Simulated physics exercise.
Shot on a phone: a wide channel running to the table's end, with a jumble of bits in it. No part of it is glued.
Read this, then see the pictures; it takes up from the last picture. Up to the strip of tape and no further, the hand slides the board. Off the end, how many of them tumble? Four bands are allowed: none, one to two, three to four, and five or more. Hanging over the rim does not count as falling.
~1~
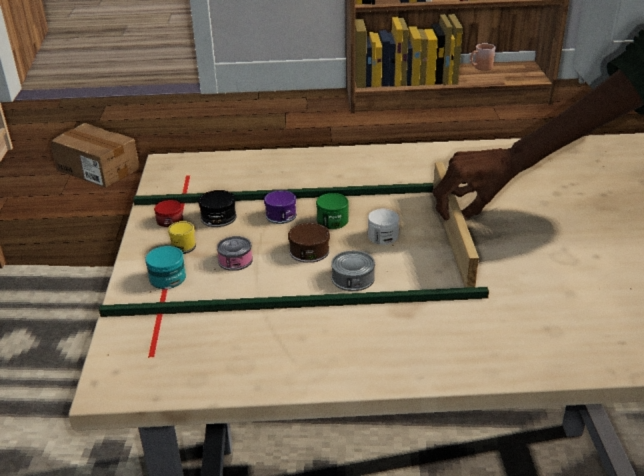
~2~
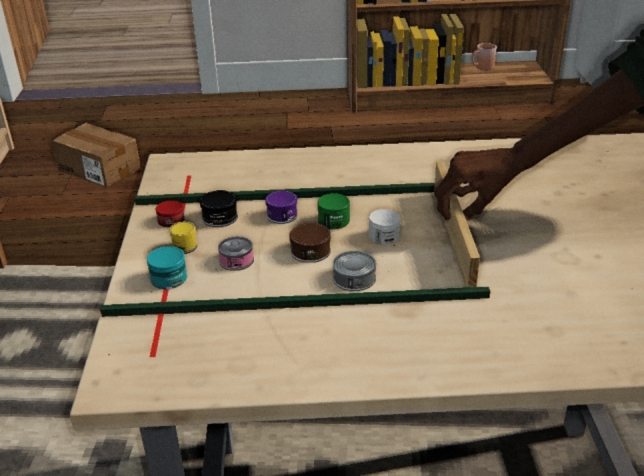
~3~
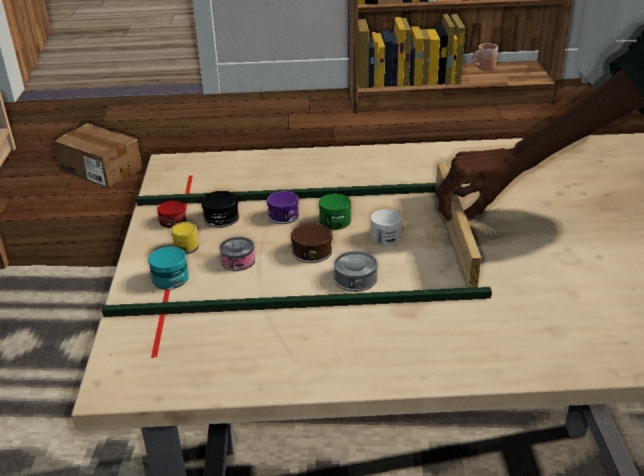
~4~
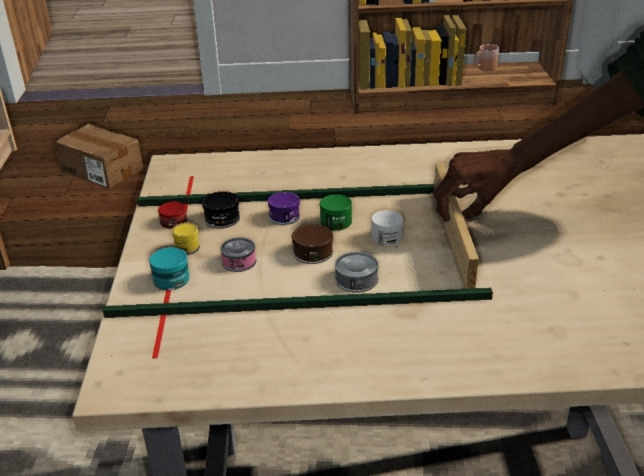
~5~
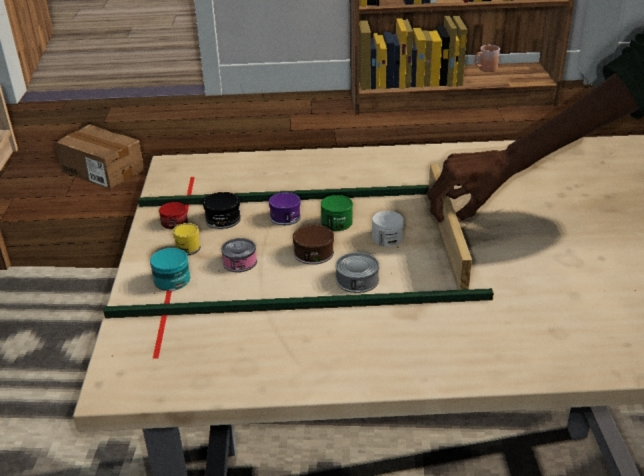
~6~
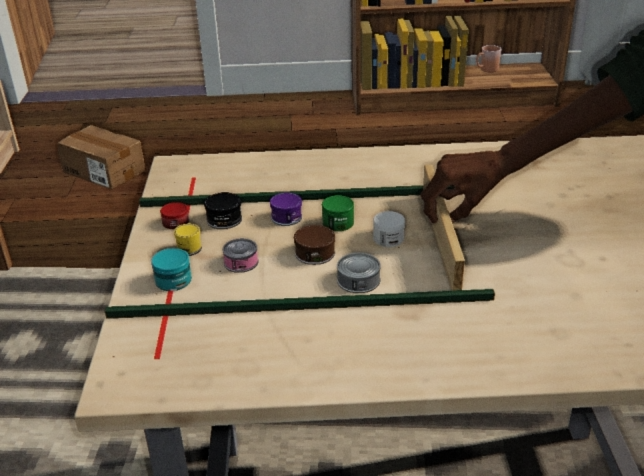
Most likely the sweep will knock off one or two.
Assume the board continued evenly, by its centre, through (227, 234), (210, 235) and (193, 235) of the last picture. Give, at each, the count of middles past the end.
The counts would come out as 0, 0 and 1.
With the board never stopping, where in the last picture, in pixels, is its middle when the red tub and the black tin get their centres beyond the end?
Its middle is around (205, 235) and around (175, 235).
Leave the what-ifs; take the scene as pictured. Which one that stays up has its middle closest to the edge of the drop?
The turquoise tub is foremost.
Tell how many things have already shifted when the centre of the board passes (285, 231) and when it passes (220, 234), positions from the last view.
6 by the first point, 10 by the second.
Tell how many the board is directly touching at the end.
Contact count: 5.
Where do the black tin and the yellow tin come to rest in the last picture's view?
You'll find the black tin at roughly (138, 215) and the yellow tin at roughly (135, 242).
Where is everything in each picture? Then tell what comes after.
The first frame shows red tub (169, 214); turquoise tub (166, 268); yellow tin (182, 238); board (453, 221); tape (173, 251).
The second frame shows turquoise tub (167, 268); purple pot (282, 207).
The third frame shows yellow tin (185, 238); green tub (335, 212).
The fourth frame shows red tub (173, 215); board (454, 223).
The fifth frame shows turquoise tub (170, 270); pink pot (239, 255).
The sixth frame shows red tub (175, 216); turquoise tub (172, 270); yellow tin (188, 240); board (442, 224); tape (179, 253).
A little later, none off yet; red tub at rest near (175, 216); turquoise tub at rest near (172, 270); yellow tin at rest near (188, 240).
When it is over, the number that fall off is one or two; down, pink pot and red tub.
